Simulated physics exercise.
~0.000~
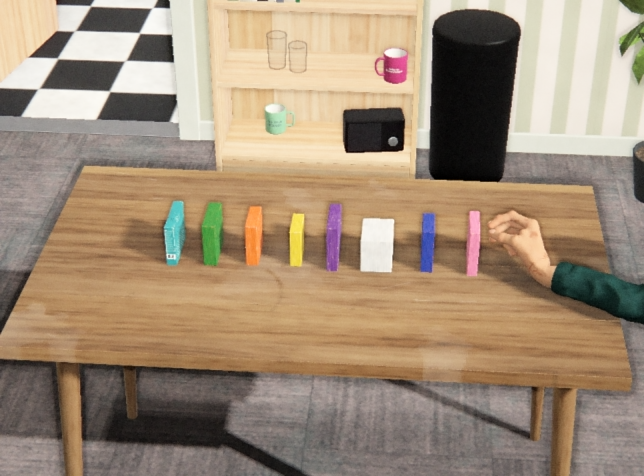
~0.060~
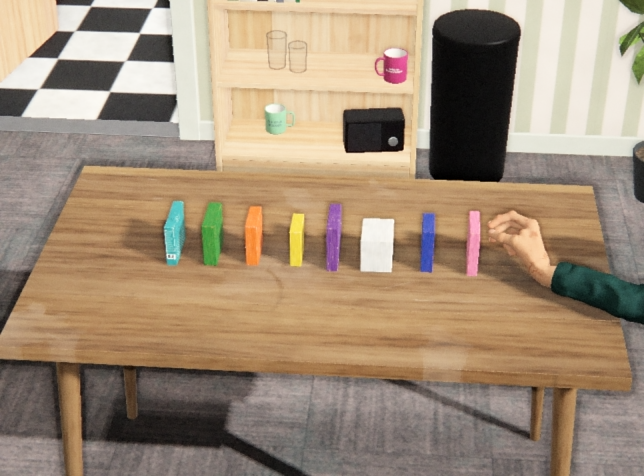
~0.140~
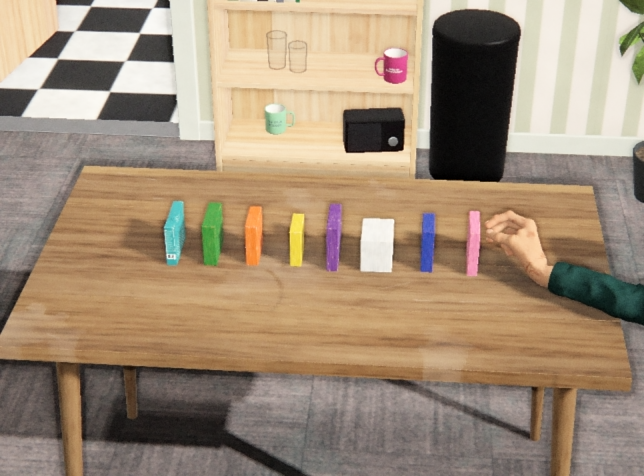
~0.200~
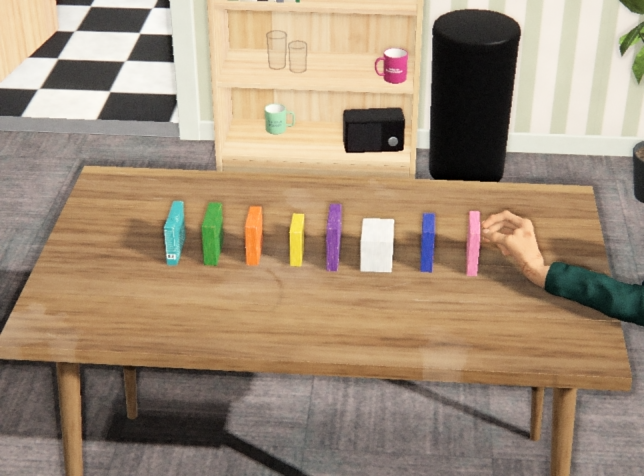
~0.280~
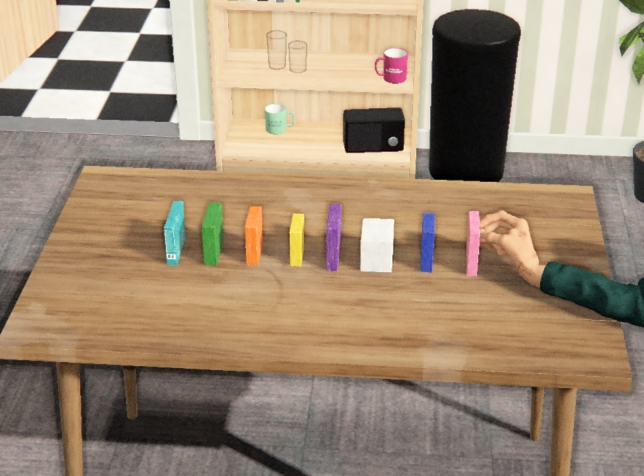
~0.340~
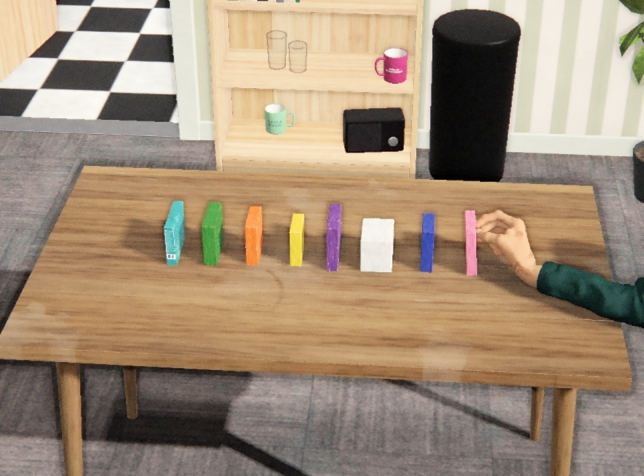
A hand in a dark green sleeve moved slightly left to the pink block at the right end of a row of colourful upright blocks and tilted it slightly left, while the others stayed still.
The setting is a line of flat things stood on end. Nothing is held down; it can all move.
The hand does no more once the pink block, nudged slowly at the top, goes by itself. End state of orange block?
The likely end state is up.
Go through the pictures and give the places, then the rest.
In the first picture, orange block (254, 236); green board (213, 234).
In the second picture, purple block (334, 238); white block (377, 245).
In the third picture, yellow board (297, 240); green board (213, 234).
In the fourth picture, blue block (428, 243); purple block (334, 238).
In the fifth picture, white block (377, 245); yellow board (297, 240).
In the sixth picture, pink block 5° over; orange block (254, 236); green board (213, 234).
After 0.54 s, pink block 23° over.
After 0.74 s, pink block 63° over; blue block tipped 24° from how it was.
After 0.84 s, pink block 73° over; blue block tipped 37° from how it was.
After 1.14 s, pink block 90° over; blue block tipped 37° from how it was.
At rest (1.7 s), tipped over on the table, blue block; the other 5 in place. Seen from the same camera at the end, orange block near (254, 236).
